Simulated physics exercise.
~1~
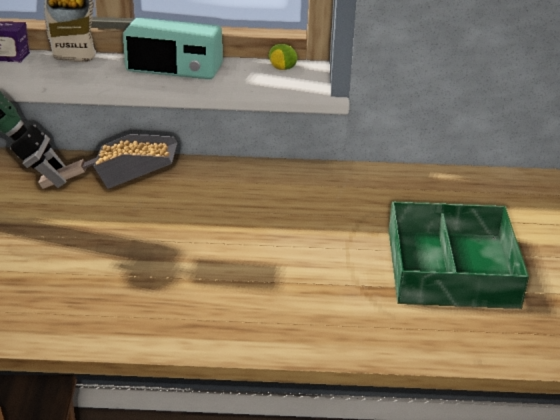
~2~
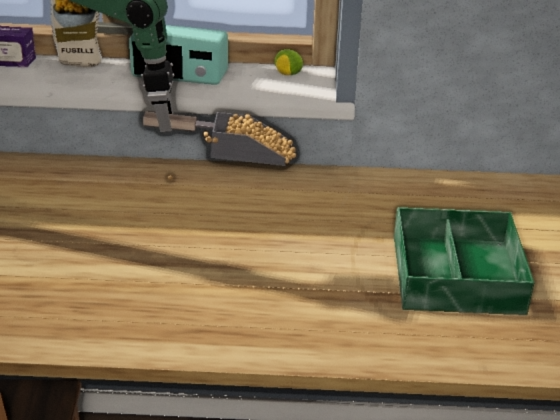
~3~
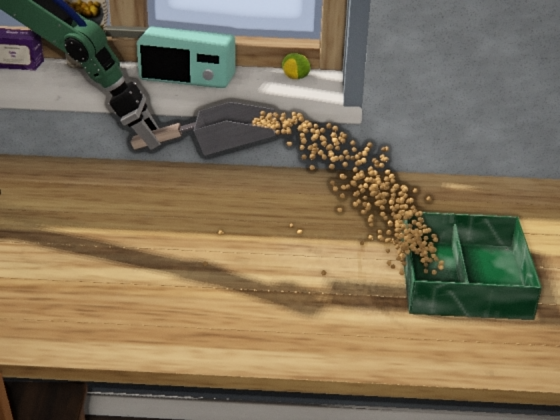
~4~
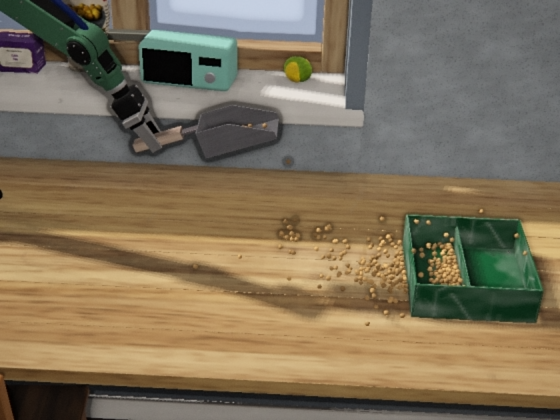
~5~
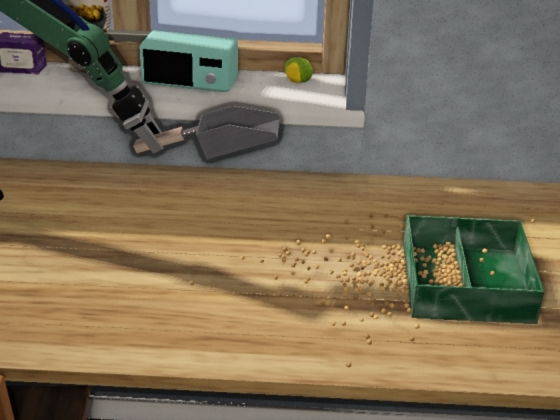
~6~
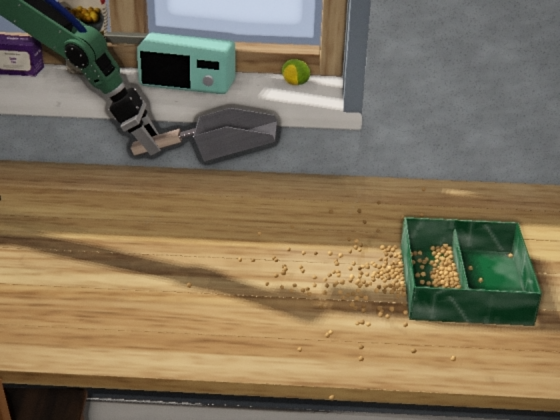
A robot arm raising a scoop of chickpeas and flinging them rightward, some landing in a divided green bin, many scattering across the table.
